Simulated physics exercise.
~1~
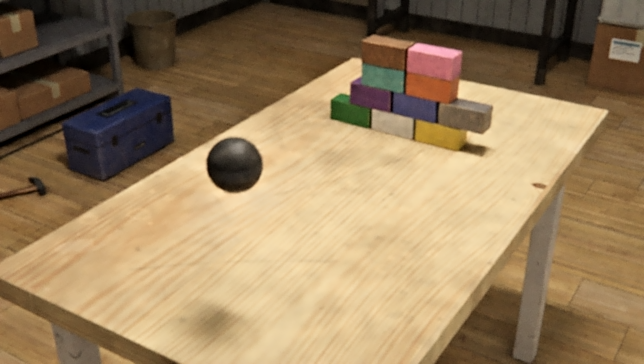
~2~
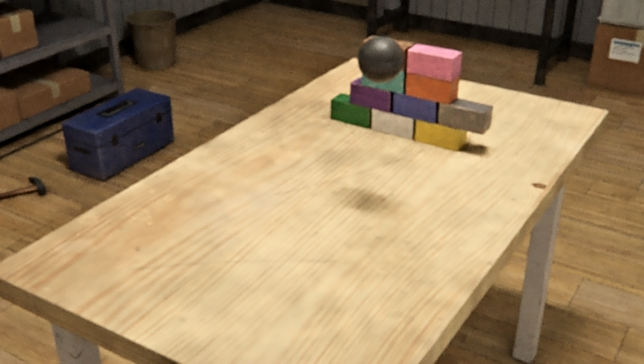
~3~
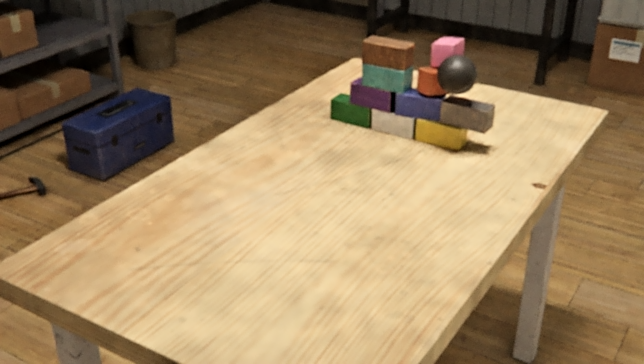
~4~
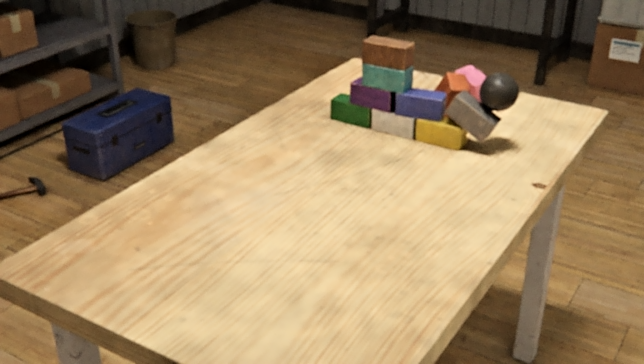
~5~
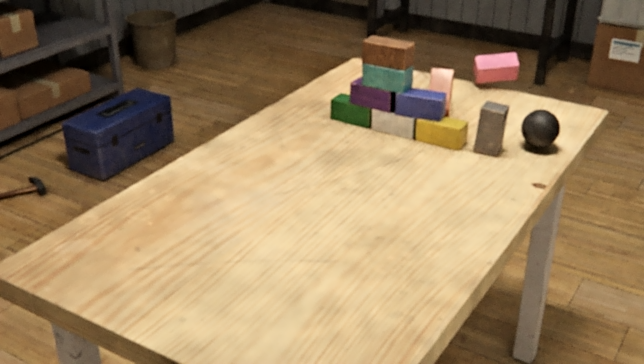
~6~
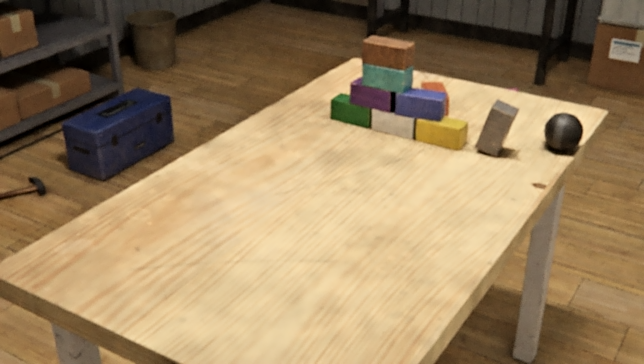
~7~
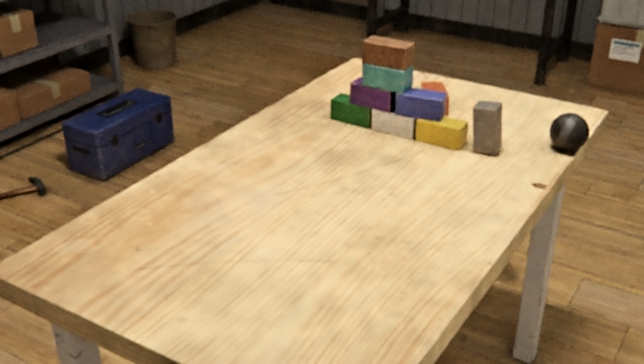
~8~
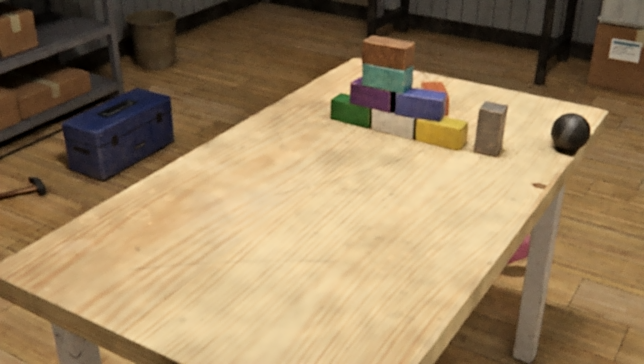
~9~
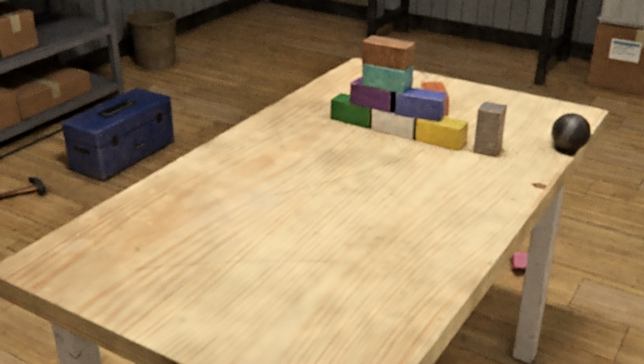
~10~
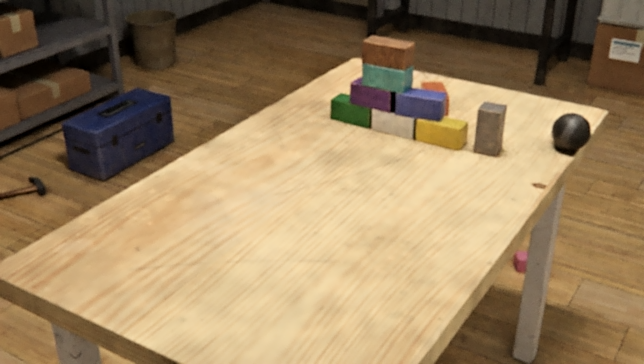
A black ball flies from the left over a pale wooden table, seen from above at an angle in a workshop with a blue toolbox on the floor at left. Near the far end stands a stepped pile of coloured blocks, the brown and pink ones on top. The ball strikes the right side, knocking the pink, orange and grey blocks loose. Pink tumbles off the far side, orange drops behind the pile, and grey lands on end beside yellow. The ball rolls to rest near the right edge, while the pink block lies on the floor below and the rest stay stacked.
